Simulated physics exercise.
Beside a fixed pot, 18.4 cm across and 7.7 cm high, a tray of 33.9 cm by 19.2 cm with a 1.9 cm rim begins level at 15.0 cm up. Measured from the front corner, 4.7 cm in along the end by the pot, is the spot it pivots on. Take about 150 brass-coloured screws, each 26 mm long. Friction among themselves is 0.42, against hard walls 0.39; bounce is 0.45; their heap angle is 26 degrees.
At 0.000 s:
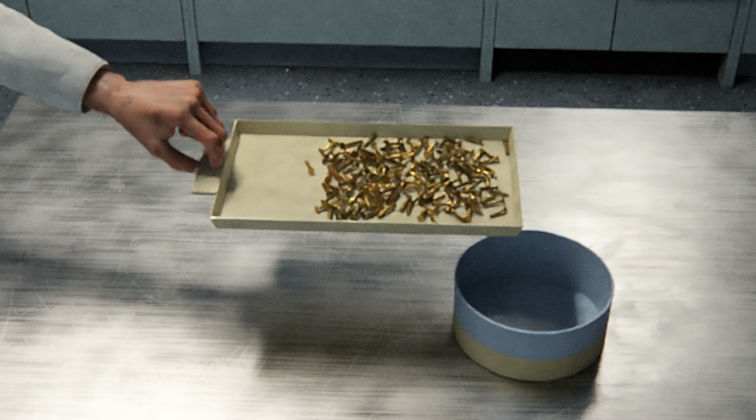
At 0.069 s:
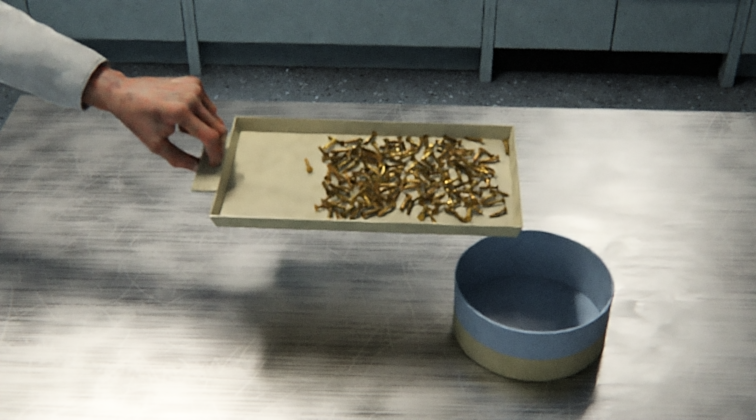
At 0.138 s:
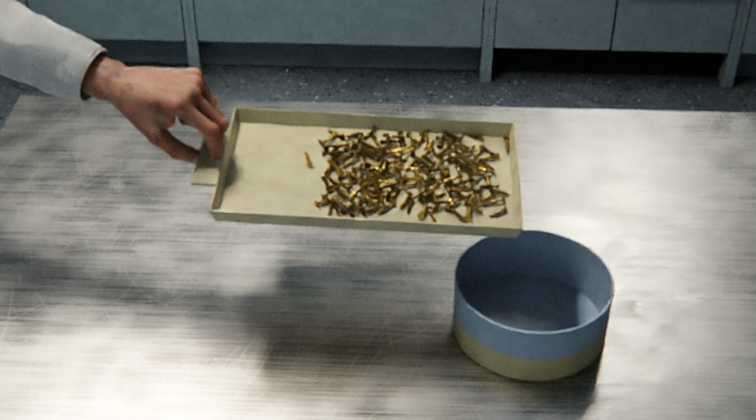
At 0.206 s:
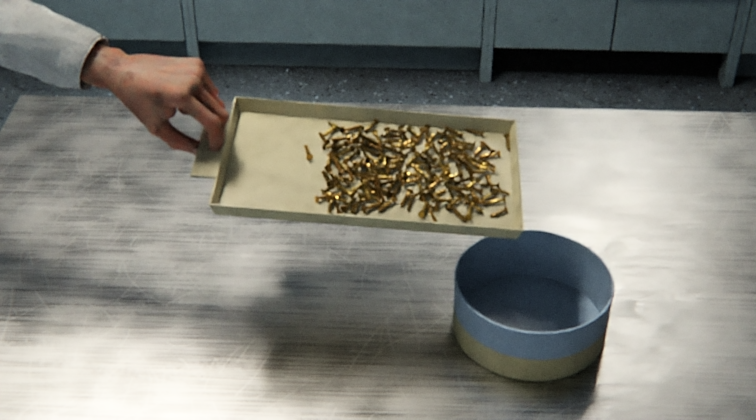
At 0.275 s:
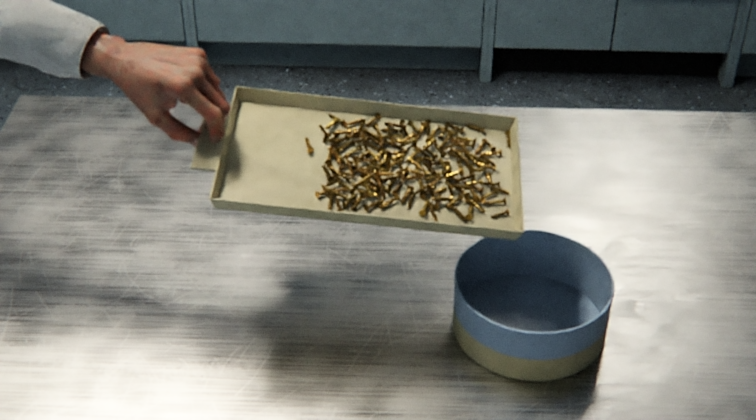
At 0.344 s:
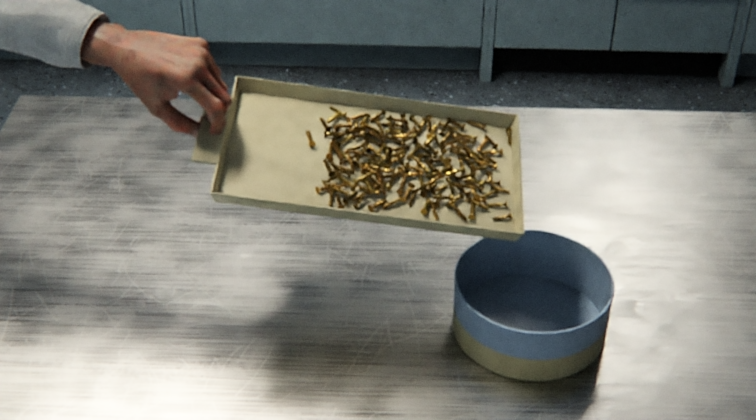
A hand in a white sleeve held a shallow tray of small brass-coloured screws level above a metal table, then gradually raised its left end, tilting it slightly down toward the blue and cream pot.
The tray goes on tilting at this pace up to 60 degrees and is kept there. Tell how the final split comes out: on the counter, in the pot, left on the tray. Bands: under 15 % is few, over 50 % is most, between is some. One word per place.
Counter: Few, pot: Most, tray: Some.
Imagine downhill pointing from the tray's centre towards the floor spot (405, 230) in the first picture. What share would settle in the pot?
My guess is roughly 30 percent.
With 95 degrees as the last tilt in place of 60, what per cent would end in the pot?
About 100 in a hundred would end up in the pot.
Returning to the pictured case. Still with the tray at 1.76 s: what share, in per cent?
Reading: Approx. 70%.
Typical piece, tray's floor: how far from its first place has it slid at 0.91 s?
Around 5 centimetres.
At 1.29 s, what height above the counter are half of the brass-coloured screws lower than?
Roughly 20 cm.
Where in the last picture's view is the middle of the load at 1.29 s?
Around (474, 183).
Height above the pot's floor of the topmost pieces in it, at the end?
Some 1.5 cm above the floor.
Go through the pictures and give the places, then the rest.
In the first picture, tray tilt 0 degrees, front corners at (215, 215) and (518, 223); middle of the pieces at (416, 179); pot at (534, 279).
In the second picture, tray tilt 1 degrees, front corners at (215, 213) and (518, 223); middle of the pieces at (416, 178).
In the third picture, tray tilt 3 degrees, front corners at (215, 208) and (518, 225), lowest corner right front; middle of the pieces at (416, 174).
In the fourth picture, tray tilt 6 degrees, front corners at (215, 201) and (519, 226), lowest corner right front; middle of the pieces at (417, 171).
In the fifth picture, tray tilt 9 degrees, front corners at (216, 195) and (519, 228), lowest corner right front; middle of the pieces at (417, 167).
In the sixth picture, tray tilt 11 degrees, front corners at (216, 190) and (519, 229), lowest corner right front; middle of the pieces at (418, 164); pot at (534, 279). Its pace works out near 40 degrees a second.
After 0.91 s, tilt 34 degrees; the tray holds 100 %, the pot 0 %.
After 1.29 s, tilt 50 degrees; the tray holds 100 %, the pot 0 %.
After 1.76 s, tilt 60 degrees; the tray holds 70 %, the pot 20 %.
At rest (3.0 s), counter 0 %, pot 60 %, tray 40 %.
